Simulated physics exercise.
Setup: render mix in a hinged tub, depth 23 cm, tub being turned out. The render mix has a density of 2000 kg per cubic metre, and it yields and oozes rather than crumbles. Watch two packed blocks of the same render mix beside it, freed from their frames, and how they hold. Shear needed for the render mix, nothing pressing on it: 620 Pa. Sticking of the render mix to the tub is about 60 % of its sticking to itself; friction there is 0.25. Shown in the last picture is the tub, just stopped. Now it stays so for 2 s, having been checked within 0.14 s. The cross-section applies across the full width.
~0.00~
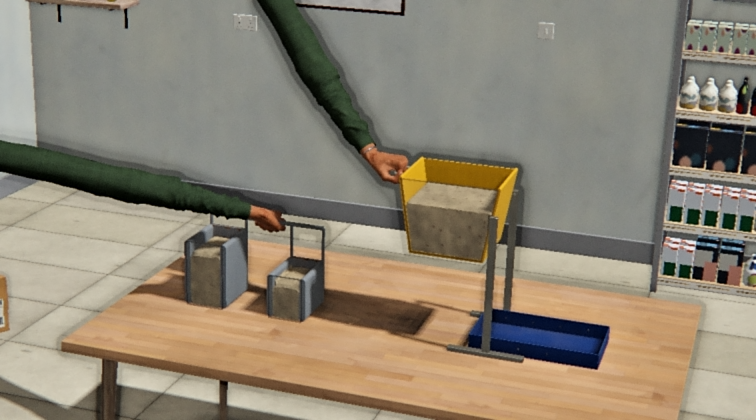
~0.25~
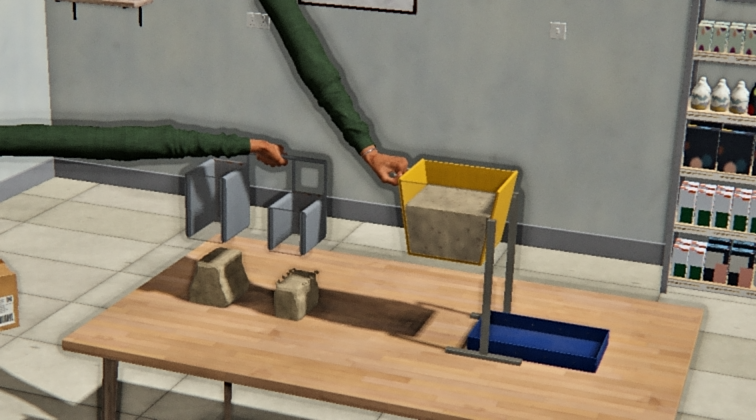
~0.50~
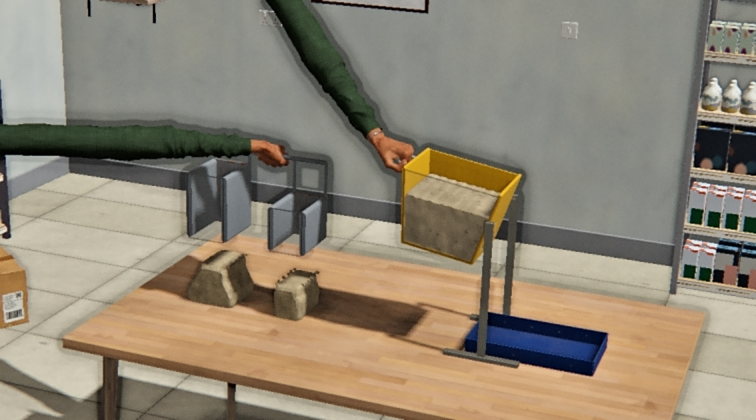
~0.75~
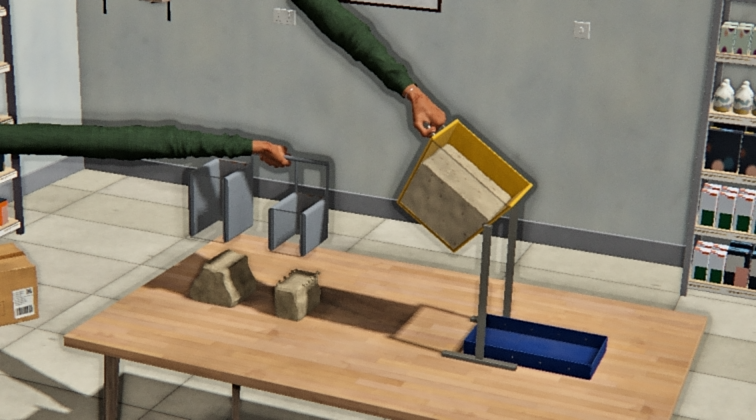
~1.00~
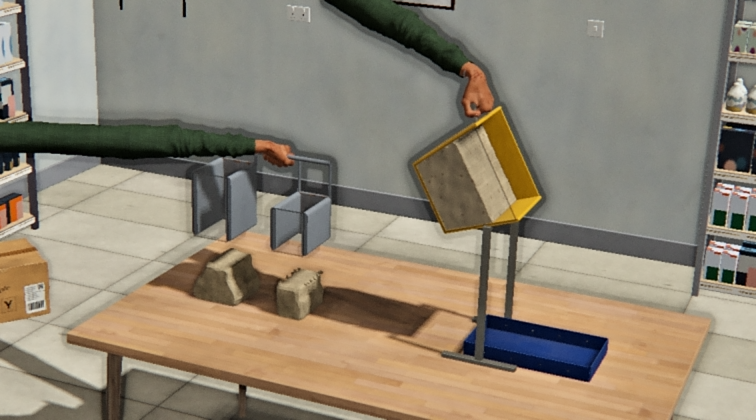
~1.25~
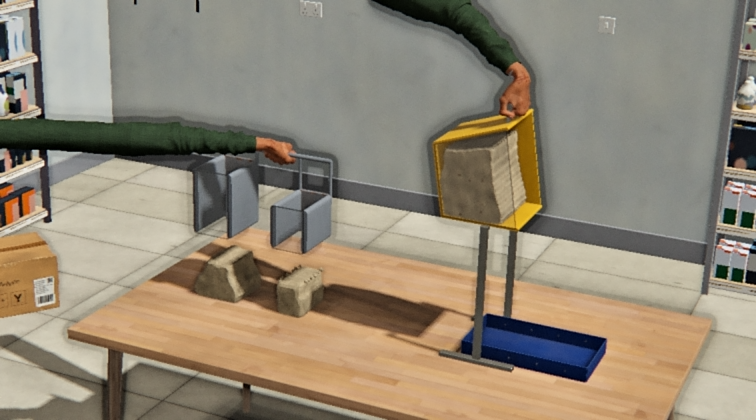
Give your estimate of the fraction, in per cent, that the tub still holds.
The tub still holds about 65 per cent.
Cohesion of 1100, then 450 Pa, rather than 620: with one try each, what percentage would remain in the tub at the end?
Respectively, close to 100 % and close to 65 %.
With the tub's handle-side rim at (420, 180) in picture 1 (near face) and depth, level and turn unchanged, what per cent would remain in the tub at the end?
Near 100 per cent.
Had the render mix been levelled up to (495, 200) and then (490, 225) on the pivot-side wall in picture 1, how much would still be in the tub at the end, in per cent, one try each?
Respectively 55 percent and 100 percent.
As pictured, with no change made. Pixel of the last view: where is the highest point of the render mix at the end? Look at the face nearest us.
The highest point is near (480, 179) in the last picture.
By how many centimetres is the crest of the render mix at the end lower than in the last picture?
About 10 cm.
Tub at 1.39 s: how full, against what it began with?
Near 100 %.
After 1.39 s, the tub is at 80 degrees and holds 100 %.
After 1.56 s, the tub is at 80 degrees and holds 86 %.
After 1.73 s, the tub is at 80 degrees and holds 75 %.
After 1.90 s, the tub is at 80 degrees and holds 68 %.
After 3.25 s, at the end, the tub is at 80 degrees and holds 65 %.
